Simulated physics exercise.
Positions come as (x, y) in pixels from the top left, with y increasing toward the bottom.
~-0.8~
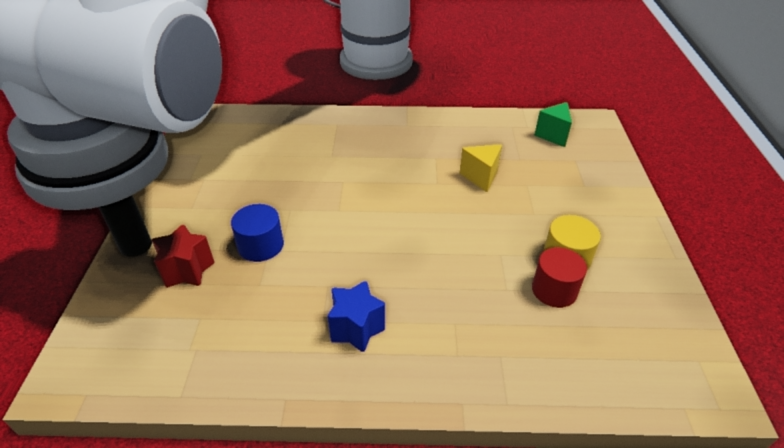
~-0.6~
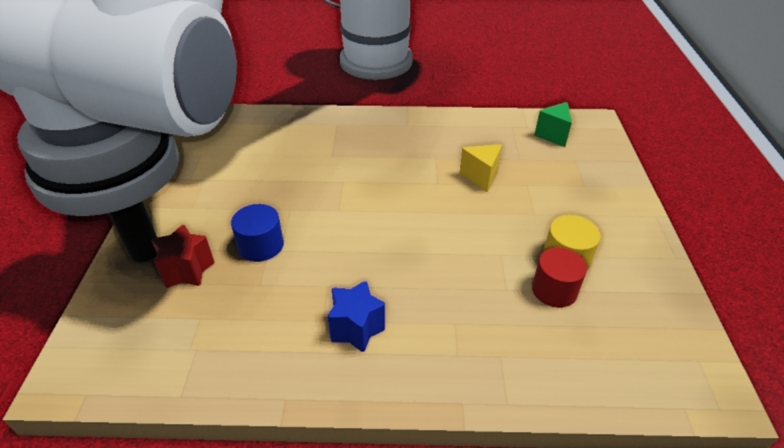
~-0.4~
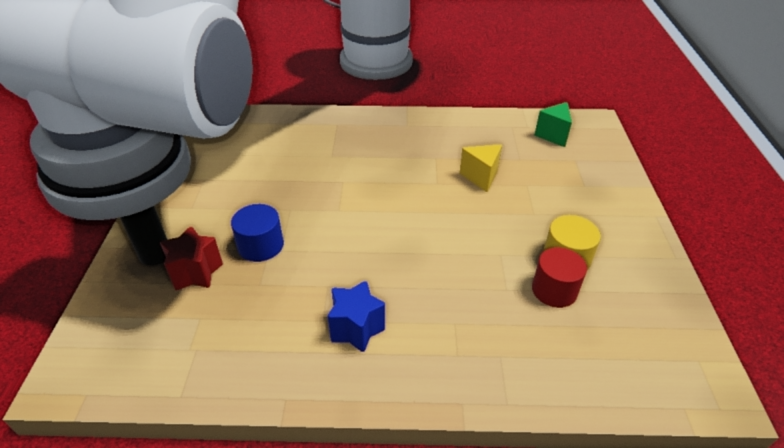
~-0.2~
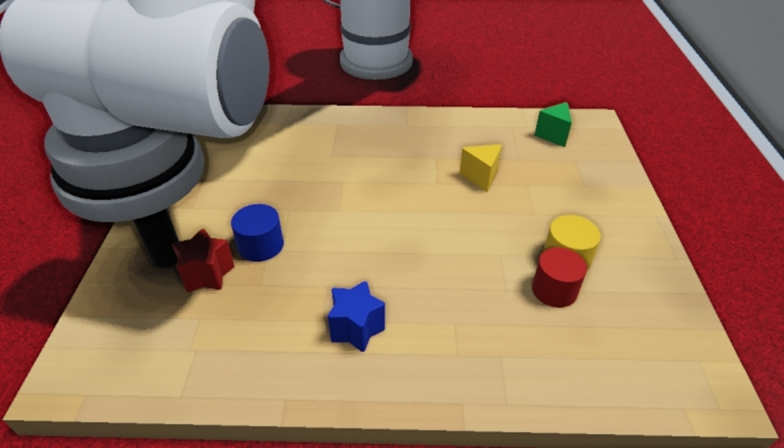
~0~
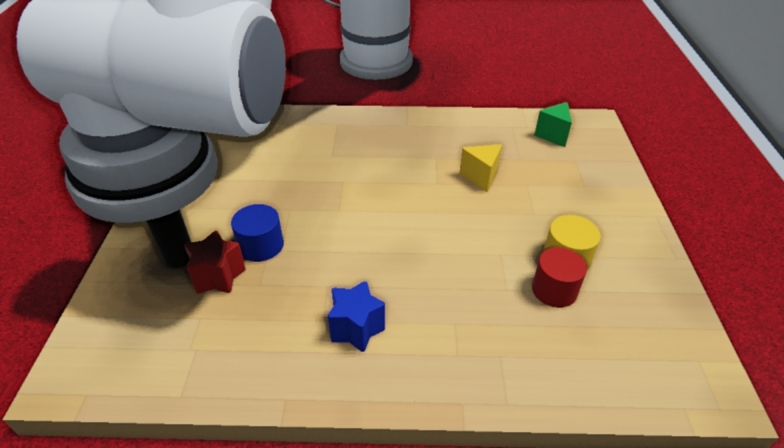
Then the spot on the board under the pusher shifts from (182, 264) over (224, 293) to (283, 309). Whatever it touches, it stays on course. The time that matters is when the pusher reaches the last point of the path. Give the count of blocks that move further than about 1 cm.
My forecast: 1.
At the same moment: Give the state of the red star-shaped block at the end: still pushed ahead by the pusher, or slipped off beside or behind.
I'd say the red star-shaped block has slipped off and sits beside or behind the pusher.
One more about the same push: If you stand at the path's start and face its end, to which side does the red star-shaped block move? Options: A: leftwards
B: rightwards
It's A.
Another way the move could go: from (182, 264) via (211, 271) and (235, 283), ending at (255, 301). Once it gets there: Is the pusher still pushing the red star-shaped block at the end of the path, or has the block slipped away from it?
By the time the path ends, the red star-shaped block is still sitting right in front of the pusher.
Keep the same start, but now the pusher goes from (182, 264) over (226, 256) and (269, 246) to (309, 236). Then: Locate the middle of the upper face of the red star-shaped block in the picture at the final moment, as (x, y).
I predict (241, 256).
On the path given first. One third of the way, pusher at (206, 278); red star-shaped block at (243, 257), turned 35° anticlockwise.
Two thirds of the way, pusher at (241, 293); red star-shaped block at (269, 257), turned 90° anticlockwise.
At the end, pusher at (281, 302); red star-shaped block at (287, 255), turned 135° anticlockwise; blue circular block in place.
